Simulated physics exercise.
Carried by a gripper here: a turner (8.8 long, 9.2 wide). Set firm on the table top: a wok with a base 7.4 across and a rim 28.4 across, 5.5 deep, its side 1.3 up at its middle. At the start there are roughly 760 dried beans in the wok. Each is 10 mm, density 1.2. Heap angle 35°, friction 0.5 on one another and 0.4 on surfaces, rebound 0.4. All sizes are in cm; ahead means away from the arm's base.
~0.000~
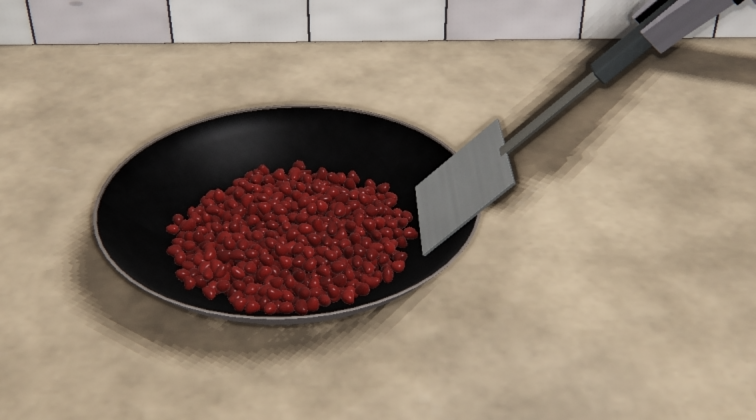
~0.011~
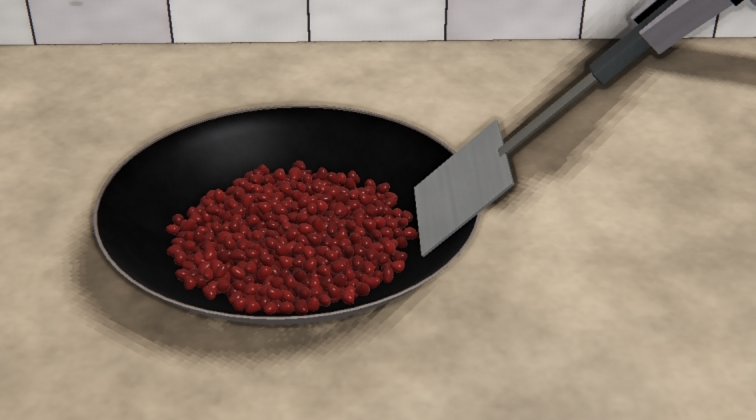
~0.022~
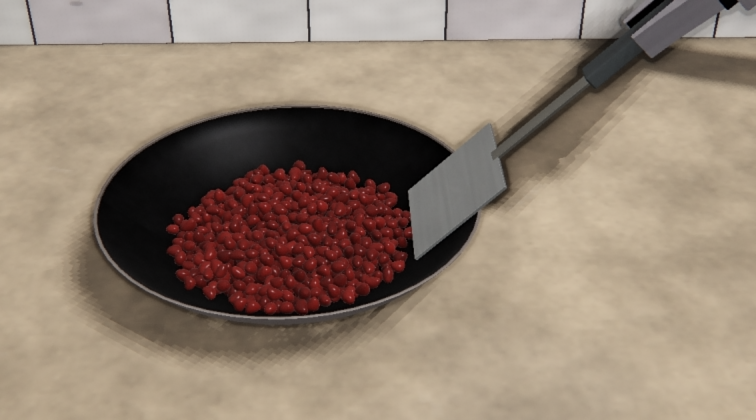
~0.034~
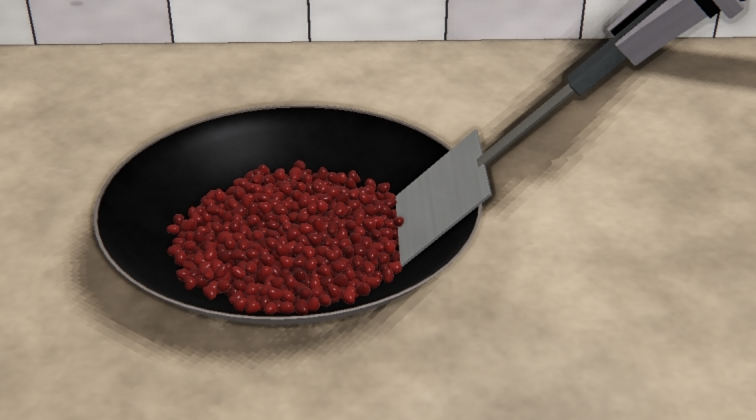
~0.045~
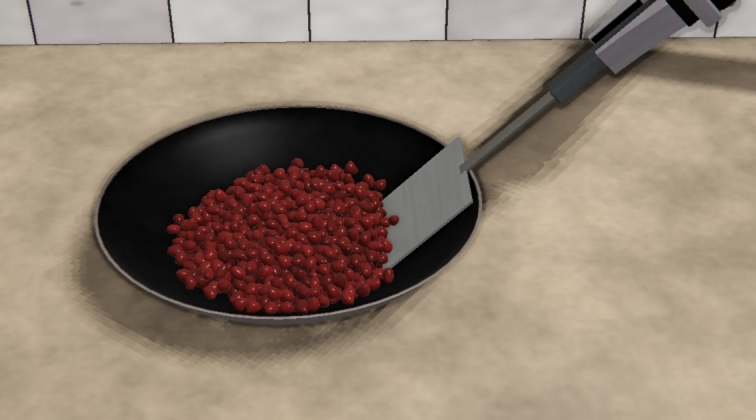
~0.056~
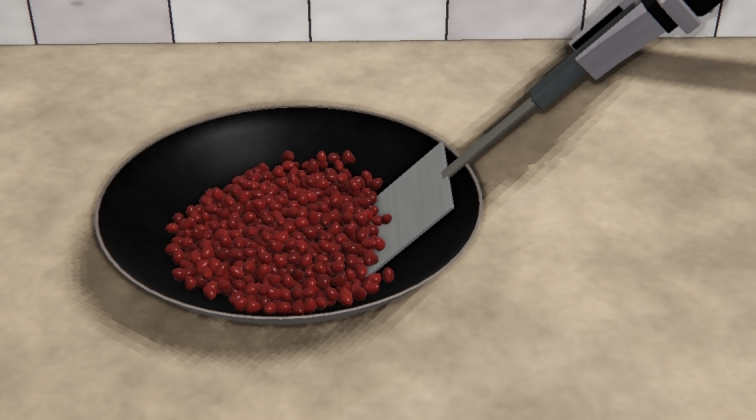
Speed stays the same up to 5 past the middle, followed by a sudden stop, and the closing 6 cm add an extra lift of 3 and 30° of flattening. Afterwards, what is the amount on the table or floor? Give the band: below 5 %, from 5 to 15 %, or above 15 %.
Band: From 5 to 15 %.
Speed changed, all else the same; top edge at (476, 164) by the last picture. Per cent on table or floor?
My guess is around 0 percent.
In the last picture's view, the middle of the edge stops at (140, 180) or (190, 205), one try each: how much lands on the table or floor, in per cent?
Try 1: Approx. 50 %; try 2: Approx. 40 %.
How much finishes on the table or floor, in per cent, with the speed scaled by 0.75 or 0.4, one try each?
Some 5 and 0 per cent.
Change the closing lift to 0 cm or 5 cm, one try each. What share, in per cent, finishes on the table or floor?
It comes to around 10 per cent on the first try and around 15 per cent on the second.
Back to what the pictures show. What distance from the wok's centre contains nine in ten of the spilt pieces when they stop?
Around 30 centimetres from the centre.
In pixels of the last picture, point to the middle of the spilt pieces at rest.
Near (24, 259) in the last picture.
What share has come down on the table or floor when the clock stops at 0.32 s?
Roughly 4 percent of it.
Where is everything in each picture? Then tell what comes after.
The first frame shows turner top edge at (506, 150), sloping 45°; upper third of the load around (292, 226), from x 175 to 410, top at y 165; 760 in the wok.
The second frame shows turner top edge at (505, 150), sloping 45°; upper third of the load around (292, 226), from x 175 to 410, top at y 165.
The third frame shows turner top edge at (498, 154), sloping 45°; upper third of the load around (292, 226), from x 175 to 410, top at y 165.
The fourth frame shows turner top edge at (483, 160), sloping 45°; upper third of the load around (292, 225), from x 175 to 410, top at y 165.
The fifth frame shows turner top edge at (466, 167), sloping 45°; upper third of the load around (295, 222), from x 175 to 410, top at y 165.
The sixth frame shows turner top edge at (448, 173), sloping 45°; upper third of the load around (294, 218), from x 175 to 410, top at y 155; 760 in the wok.
After 0.08 s, sloping 45°, highest piece 6 above the table; 760 in the wok.
After 0.11 s, sloping 35°, highest piece 8 above the table; 760 in the wok.
After 0.32 s, sloping 15°, highest piece 8 above the table; 700 in the wok, 33 on the table or floor, 27 on the blade or in flight.
After 1.37 s, sloping 15°, highest piece 7 above the table; 697 in the wok, 63 on the table or floor.
At rest, 697 in the wok, 63 on the table or floor. That is 8 % on the table or floor.
